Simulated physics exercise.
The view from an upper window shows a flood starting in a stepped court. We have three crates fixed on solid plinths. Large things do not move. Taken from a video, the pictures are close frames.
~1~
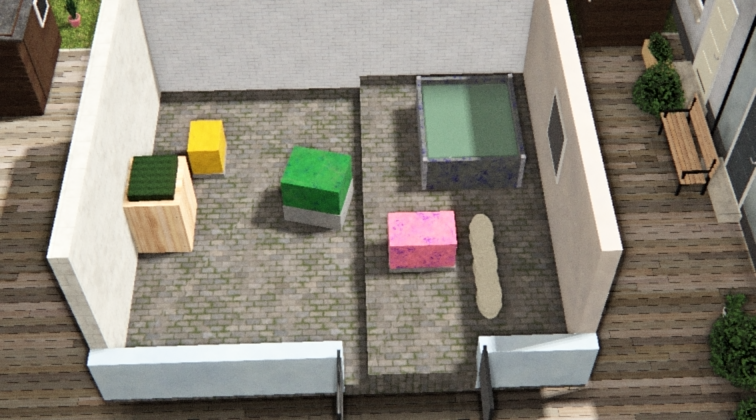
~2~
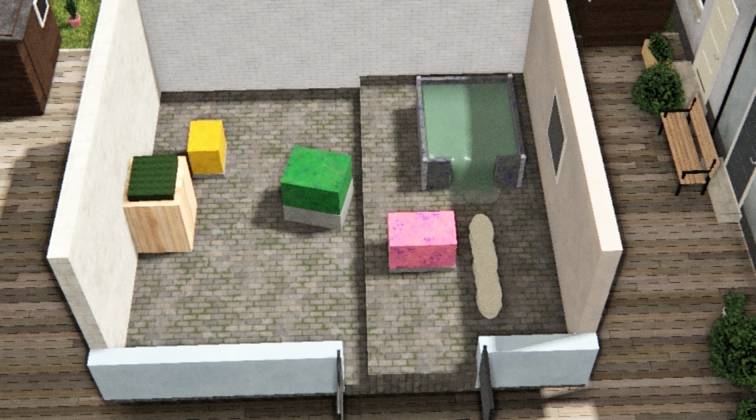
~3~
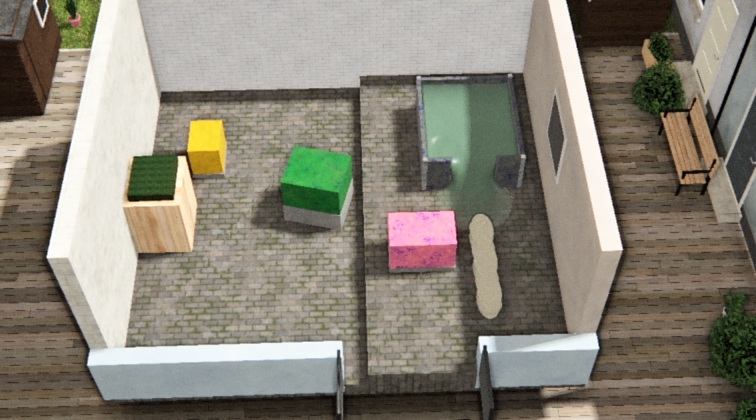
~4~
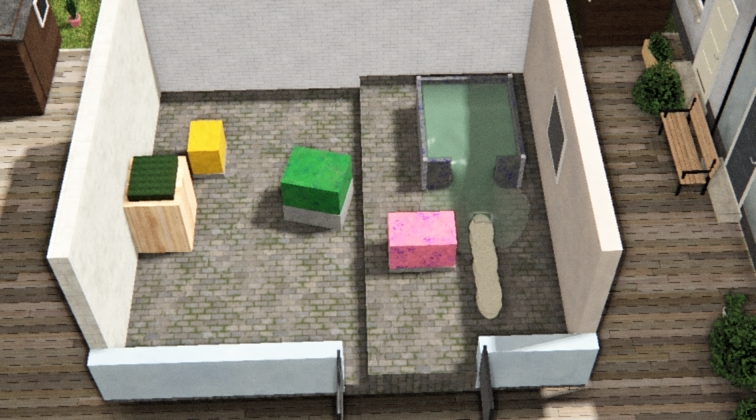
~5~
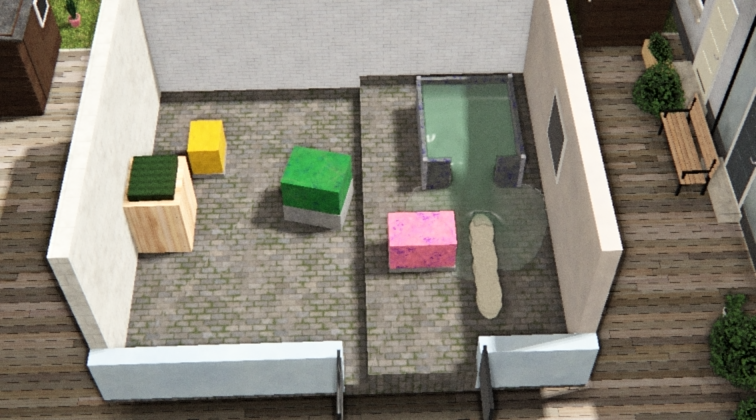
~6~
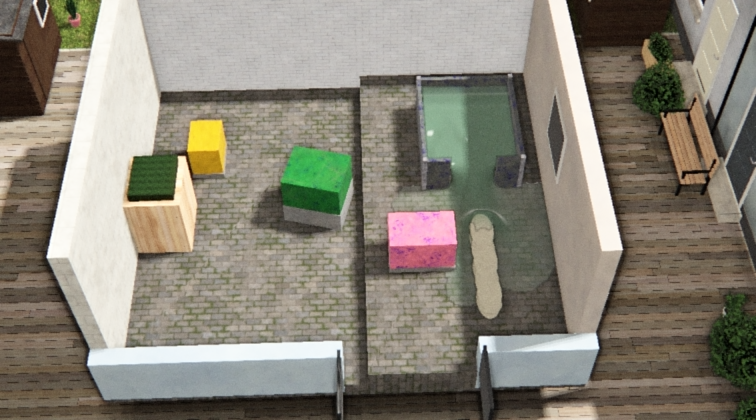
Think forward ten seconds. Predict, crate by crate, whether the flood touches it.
My prediction: The yellow crate remains untouched; the pink crate is touched; the green crate remains untouched.
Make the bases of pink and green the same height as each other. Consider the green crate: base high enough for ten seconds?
For the green crate, the answer is that it is drenched.
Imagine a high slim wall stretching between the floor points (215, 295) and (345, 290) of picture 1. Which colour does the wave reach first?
First is the one in pink.
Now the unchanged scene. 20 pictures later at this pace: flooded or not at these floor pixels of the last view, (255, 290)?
That spot: Submerged.
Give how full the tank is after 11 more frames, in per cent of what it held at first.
It works out to roughly 52 %.
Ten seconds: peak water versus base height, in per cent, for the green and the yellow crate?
About 50 percent and about 20 percent.
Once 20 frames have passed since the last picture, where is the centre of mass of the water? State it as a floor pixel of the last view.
The balance point is around (451, 215).
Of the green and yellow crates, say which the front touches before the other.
I reckon it's the green one.
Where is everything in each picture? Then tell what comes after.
Still water in the tank at (469, 120), in the first frame.
Water pours out at (472, 178) and has run to (493, 198), in the second frame.
Water pours out at (472, 178) and has run to (492, 223), in the third frame.
The front is at (458, 247), out from the gap at (472, 178), in the fourth frame.
Water pours out at (472, 177) and has run to (461, 275), in the fifth frame.
Water pours out at (472, 177) and has run to (459, 299), in the sixth frame.
A moment on, water covers 20 % of the floor; the yellow crate not reached, the pink crate water round its plinth, the green crate water round its plinth.
Next, water covers 30 % of the floor; the yellow crate not reached, the pink crate water round its plinth, the green crate water round its plinth.
Then, water covers 45 % of the floor; the yellow crate not reached, the pink crate water round its plinth, the green crate water round its plinth.
Later, water covers 55 % of the floor; the yellow crate water round its plinth, the pink crate water round its plinth, the green crate water round its plinth.
In the end, water covers 75 % of the floor; the yellow crate stayed above the water, the pink crate was topped, the green crate stayed above the water.
